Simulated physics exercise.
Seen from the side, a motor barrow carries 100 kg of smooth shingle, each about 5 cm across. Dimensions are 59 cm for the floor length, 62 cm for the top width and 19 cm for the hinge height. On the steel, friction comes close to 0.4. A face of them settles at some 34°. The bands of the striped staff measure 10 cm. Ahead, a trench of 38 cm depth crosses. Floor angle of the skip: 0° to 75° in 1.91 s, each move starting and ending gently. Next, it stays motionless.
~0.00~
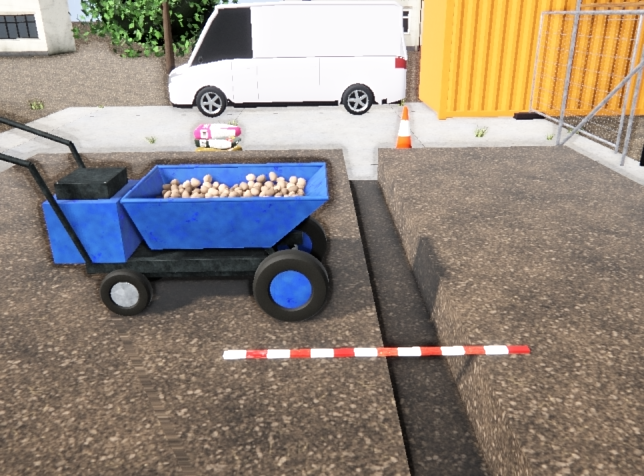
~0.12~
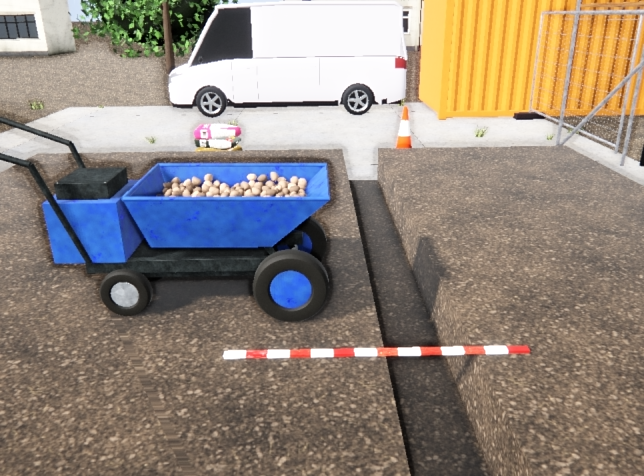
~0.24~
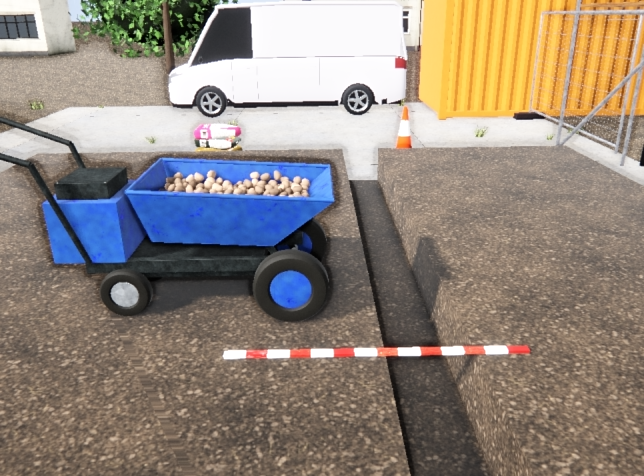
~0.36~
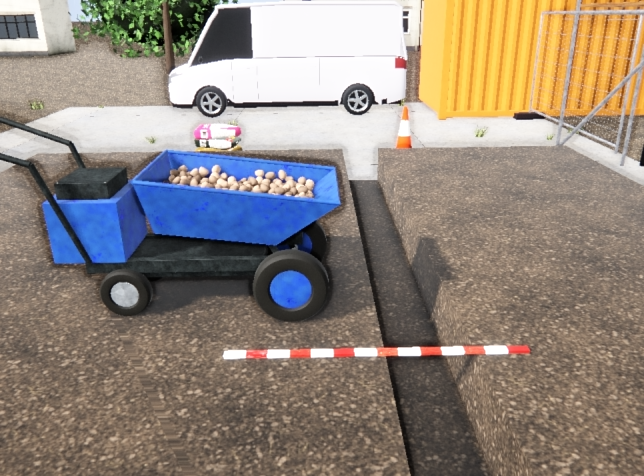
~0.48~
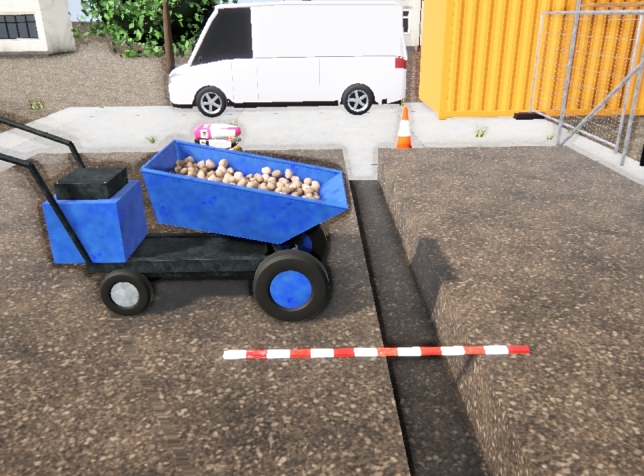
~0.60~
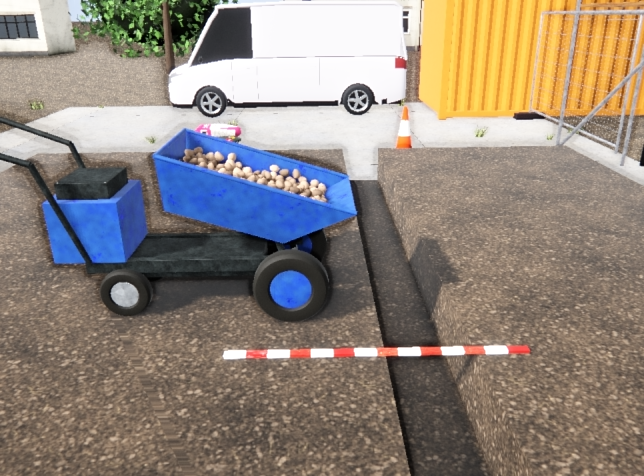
We see a blue motor barrow loaded with rounded stones beside a trench and a red-and-white striped staff; its skip, level at first, gradually tilts down toward the right, its left end rising while the wheels stay still.
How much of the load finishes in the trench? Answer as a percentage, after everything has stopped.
Some 98 per cent of it.
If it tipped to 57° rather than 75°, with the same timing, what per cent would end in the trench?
With that change, near 100 per cent.
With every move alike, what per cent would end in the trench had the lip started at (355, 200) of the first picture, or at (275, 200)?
Close to 65 percent in the first case, 80 percent in the second.
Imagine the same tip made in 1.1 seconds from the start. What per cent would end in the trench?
Estimate: About 95 %.
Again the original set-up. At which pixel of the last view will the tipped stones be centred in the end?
I'd put it close to (415, 339).
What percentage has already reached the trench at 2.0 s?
Roughly 90 percent of the load.
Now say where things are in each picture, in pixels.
The skip is at 0°, its lip at (328, 198); the top of the load is at (264, 184), in the first frame.
The skip is at 1°, its lip at (329, 199); the top of the load is at (257, 184); the stones move at 0.1 m/s on average, in the second frame.
The skip is at 3°, its lip at (334, 200); the top of the load is at (207, 180); the stones move at 0.2 m/s on average, in the third frame.
The skip is at 7°, its lip at (340, 203); the top of the load is at (190, 175); the stones move at 0.3 m/s on average, in the fourth frame.
The skip is at 12°, its lip at (348, 208); the top of the load is at (192, 168); the stones move at 0.4 m/s on average, in the fifth frame.
Lip at (356, 214), floor tilted 18°, highest stones at (195, 159); the stones move at 0.4 m/s on average, in the sixth frame.
After 1.4 s the floor is at 63°; 91 % in the skip, 9 % in the trench; the foremost stones are at (420, 274).
After 2.0 s the floor is at 75°; 7 % in the skip, 91 % in the trench, 2 % past the trench; the foremost stones are at (505, 283).
After 2.4 s the floor is at 75°; 0 % in the skip, 98 % in the trench, 2 % past the trench; the foremost stones are at (521, 283).
After 4.3 s the floor is at 75°; 0 % in the skip, 98 % in the trench, 2 % past the trench; the foremost stones are at (522, 283).
